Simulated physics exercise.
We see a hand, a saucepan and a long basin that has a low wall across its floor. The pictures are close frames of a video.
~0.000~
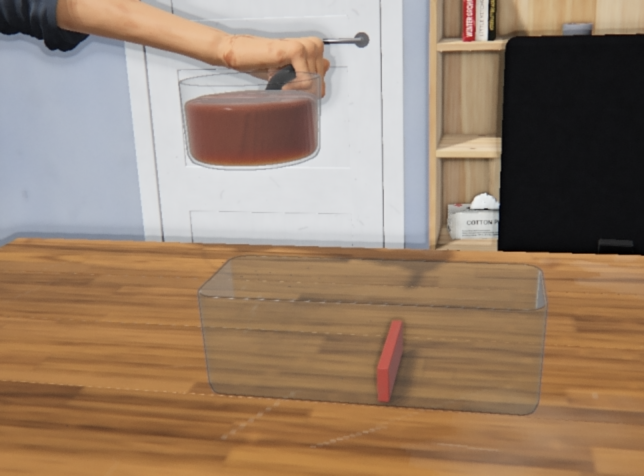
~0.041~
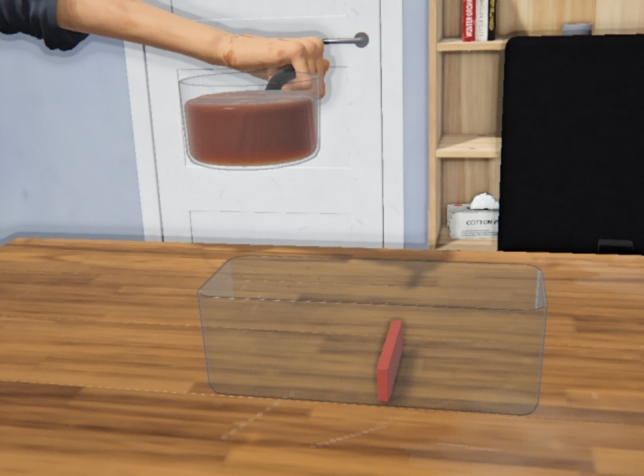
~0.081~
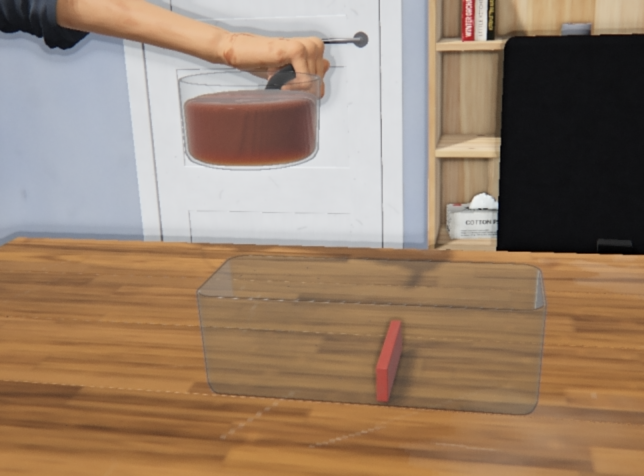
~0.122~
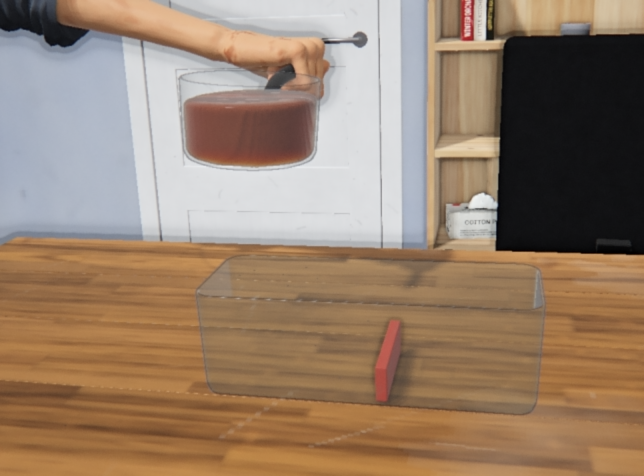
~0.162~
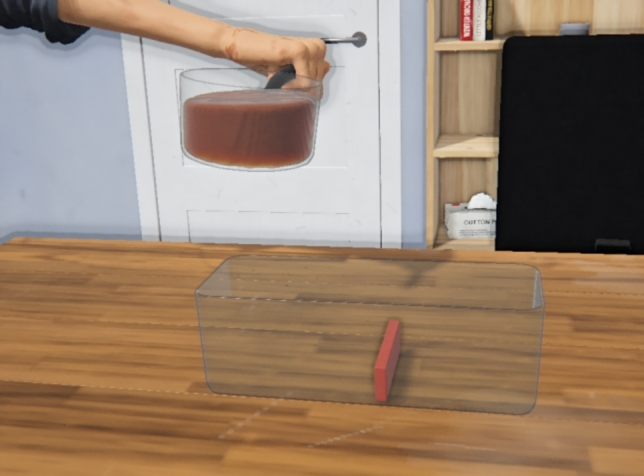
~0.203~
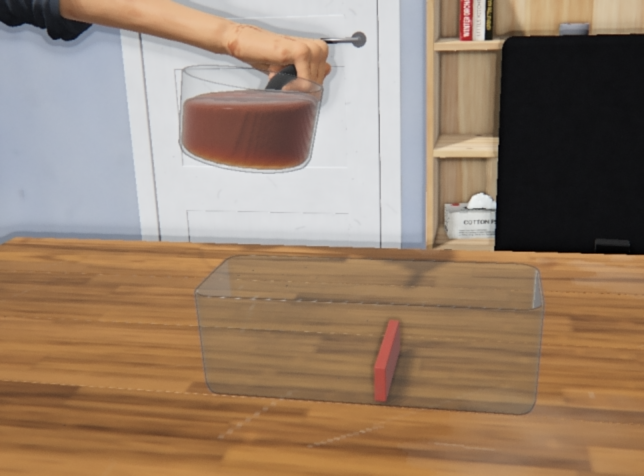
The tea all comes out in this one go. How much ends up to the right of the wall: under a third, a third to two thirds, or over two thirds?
The share right of the wall is left at a third to two thirds.
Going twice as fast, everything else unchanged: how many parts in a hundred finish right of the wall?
Near 45 %.
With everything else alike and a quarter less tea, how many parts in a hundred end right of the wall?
About 45 %.
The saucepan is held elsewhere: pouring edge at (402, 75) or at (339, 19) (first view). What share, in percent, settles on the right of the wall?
About 85 and 85 per cent.
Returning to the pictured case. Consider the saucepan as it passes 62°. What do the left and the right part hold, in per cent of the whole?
Split: Left 0 per cent, right 0 per cent.
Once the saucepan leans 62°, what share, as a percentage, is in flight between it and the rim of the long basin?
Roughly 25 %.
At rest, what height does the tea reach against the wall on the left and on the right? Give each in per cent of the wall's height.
On the left it's around 40 per cent; on the right, 70 per cent.
A moment on, the saucepan is tipped part way and 72 per cent is still to pour, 2 is left of the wall and 0 right of it.
Next, the saucepan is tipped on its side and 21 per cent is still to pour, 9 is left of the wall and 49 right of it.
Then the saucepan is tipped on its side and 5 per cent is still to pour, 31 is left of the wall and 59 right of it.
Later the saucepan is tipped on its side and 1 per cent is still to pour, 39 is left of the wall and 58 right of it.
Finally, 40 per cent lies left of the wall, 58 right of it and 1 outside.
